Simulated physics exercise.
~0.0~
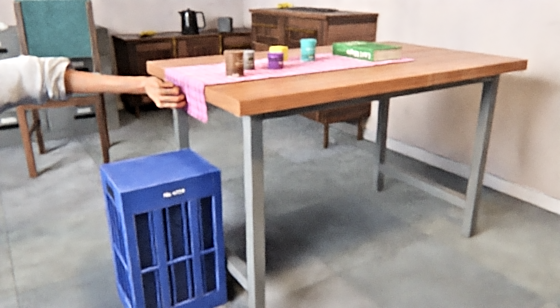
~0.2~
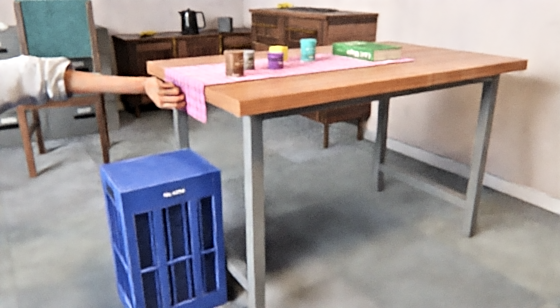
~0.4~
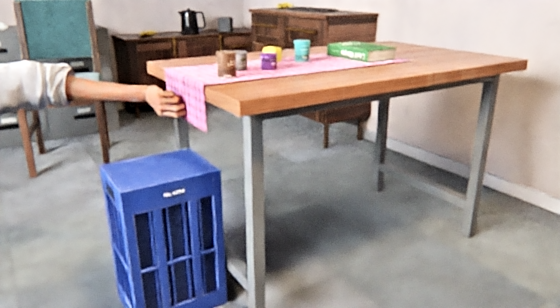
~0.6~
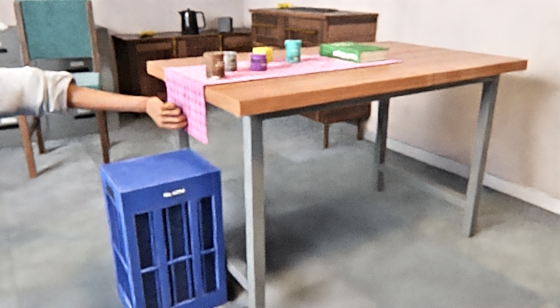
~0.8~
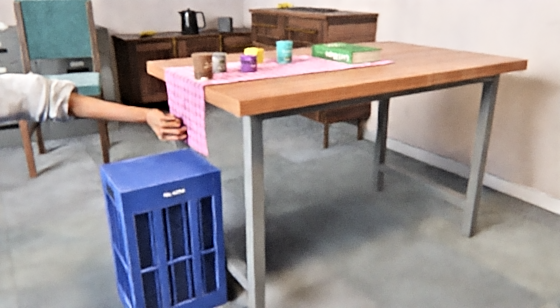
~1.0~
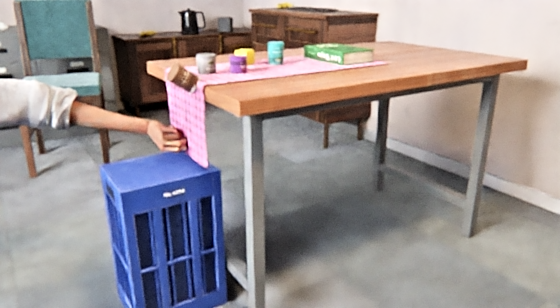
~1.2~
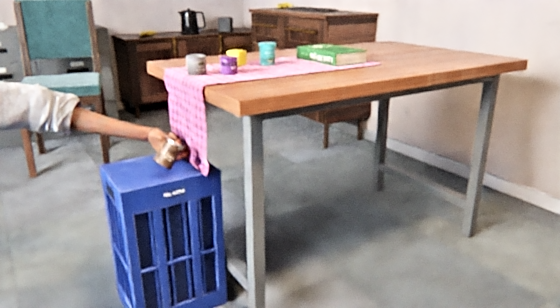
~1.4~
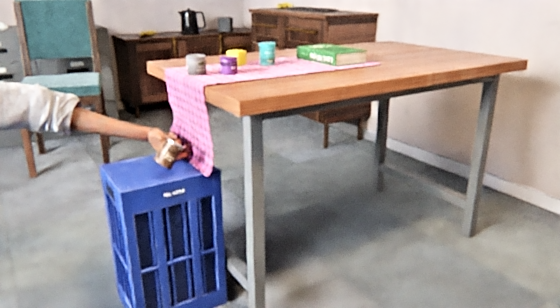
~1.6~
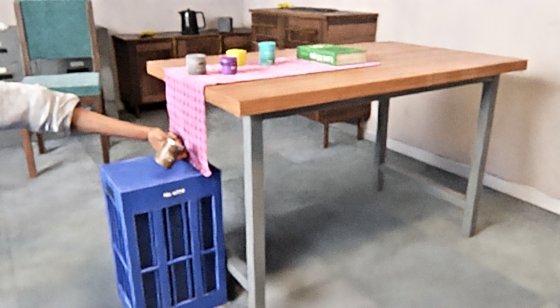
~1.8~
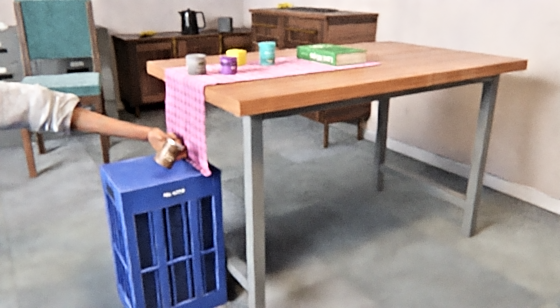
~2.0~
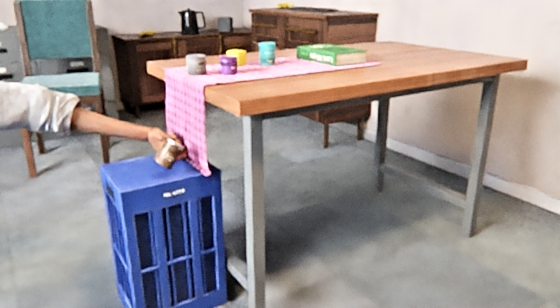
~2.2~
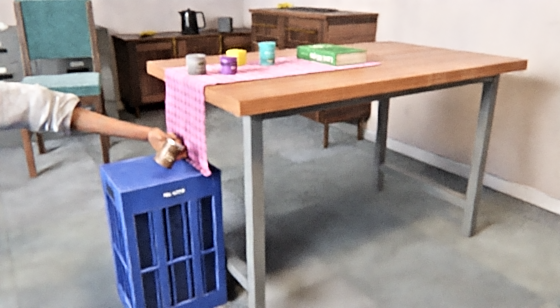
Hand pulling a pink cloth leftward off a desk toward a blue crate, one brown can tipping over the edge upside down.
